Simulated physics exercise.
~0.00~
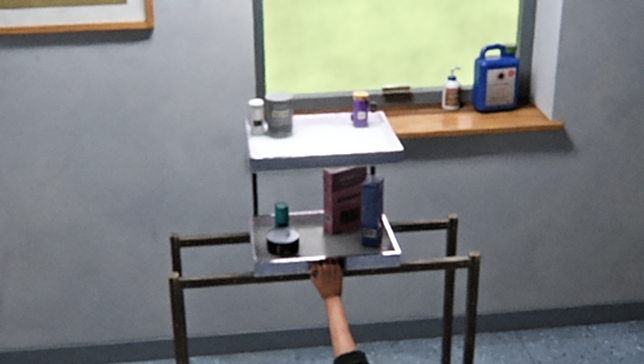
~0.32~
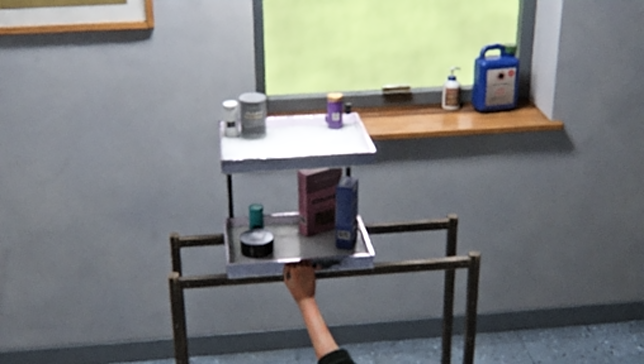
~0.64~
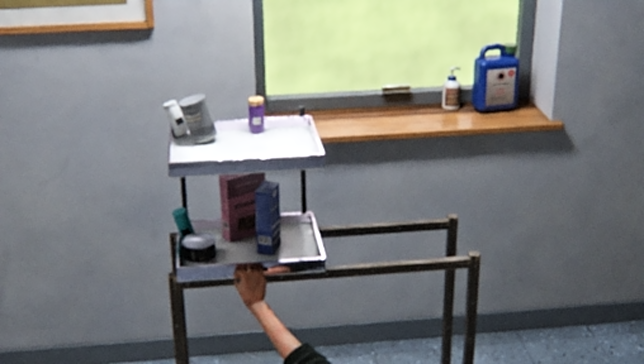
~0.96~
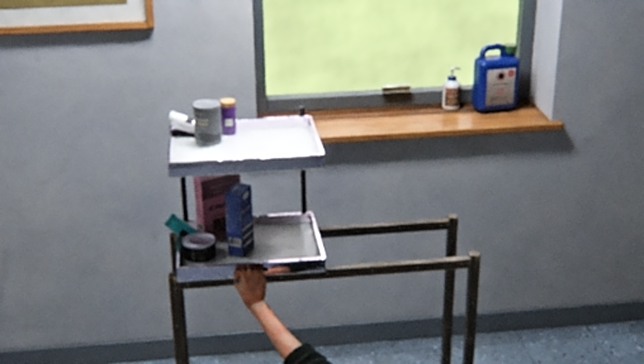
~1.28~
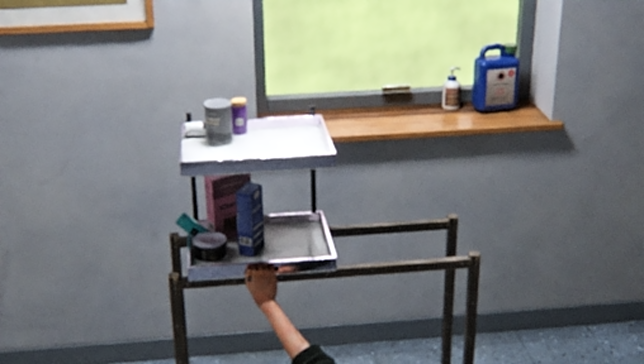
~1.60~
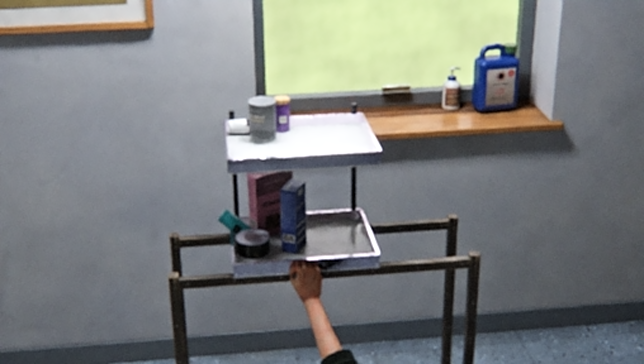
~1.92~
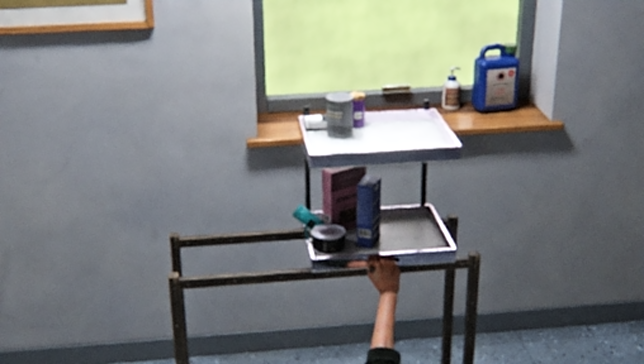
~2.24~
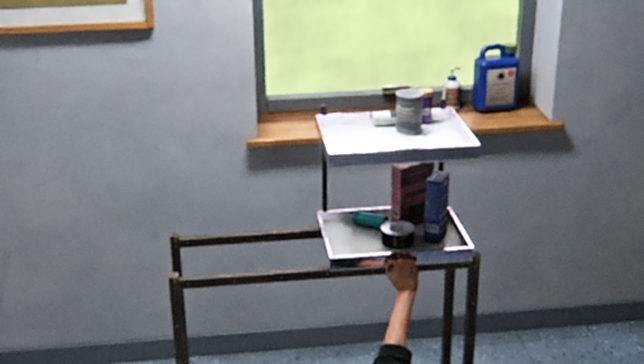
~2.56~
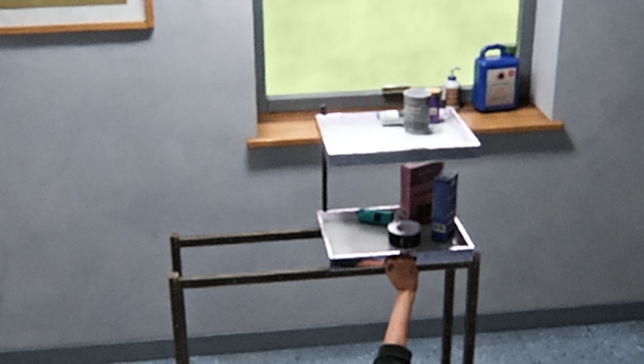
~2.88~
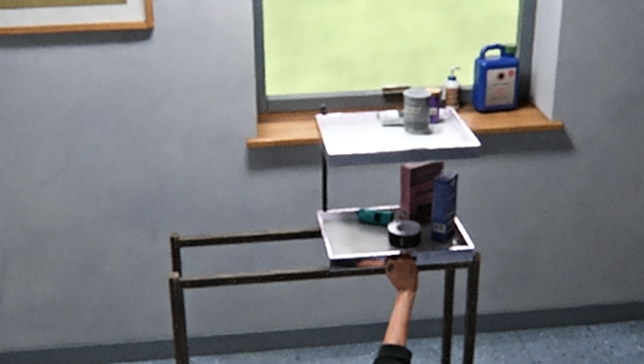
In a grey-walled room with a window, a hand slides a two-level tray of containers left along metal rails, tipping a white and a turquoise shaker over, then pushes it right to the far end, where it stops with both lying down and the boxes upright.
